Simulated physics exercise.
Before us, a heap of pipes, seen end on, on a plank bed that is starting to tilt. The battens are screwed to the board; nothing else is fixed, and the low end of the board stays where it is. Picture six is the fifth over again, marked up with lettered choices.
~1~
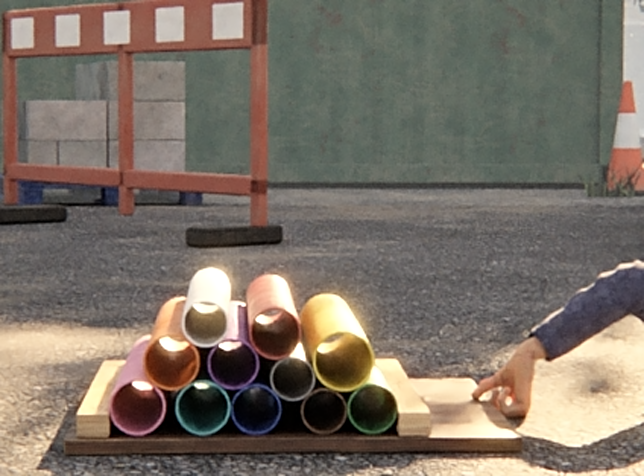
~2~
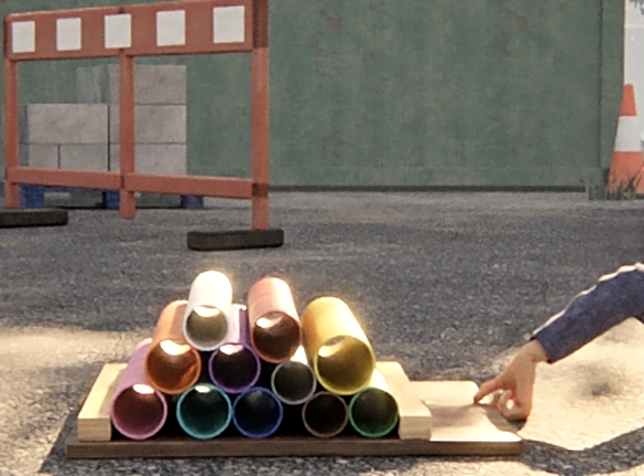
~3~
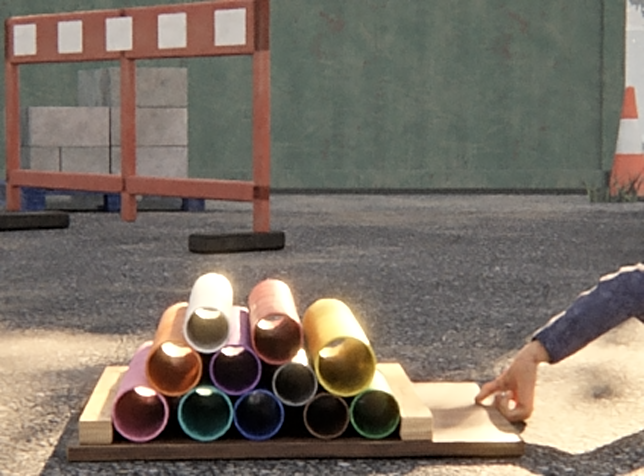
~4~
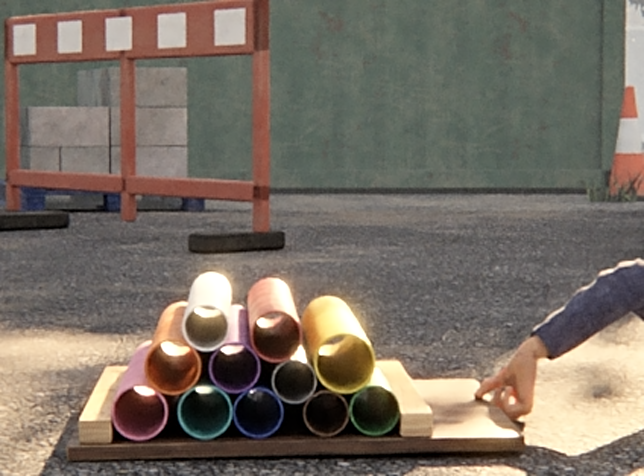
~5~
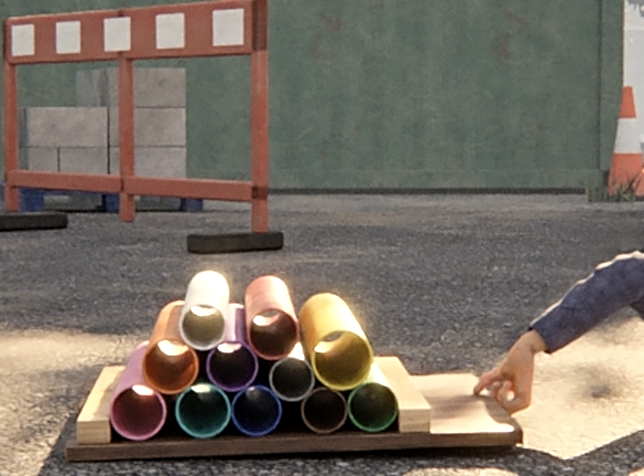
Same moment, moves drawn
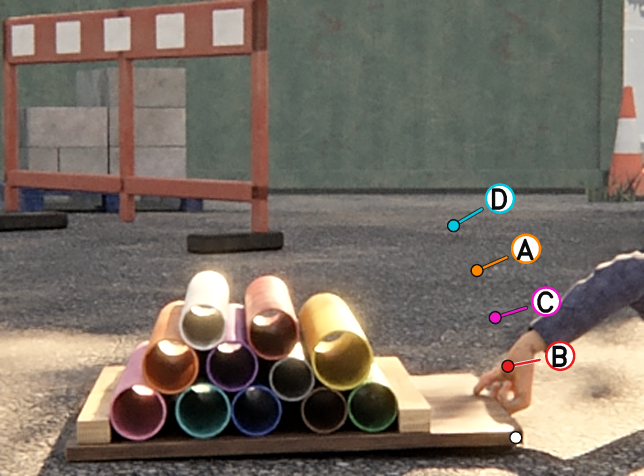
A stack of colorful pipes sat on a wooden board outdoors, barely moving, while a hand at the right touched the board's end and shifted its fingers slightly, with a red-and-white barrier standing behind.
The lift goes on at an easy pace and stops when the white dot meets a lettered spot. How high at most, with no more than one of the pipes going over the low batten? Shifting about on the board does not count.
A is the limit.
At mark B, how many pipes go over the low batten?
It comes to none.
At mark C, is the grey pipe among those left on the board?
Yes, with C.
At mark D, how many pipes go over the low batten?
The count is six.
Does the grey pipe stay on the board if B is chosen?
Yes, with B.
On the marked copy, A at (477, 270); B at (508, 366); C at (495, 318); D at (454, 226); the white dot at (516, 437).
Following A. Soon after the start, board at 15°.
Later, board at 24°.
In the end, board at 24°, none over the low batten.
As for the rest, B none over the low batten; C none over the low batten; D six over the low batten.
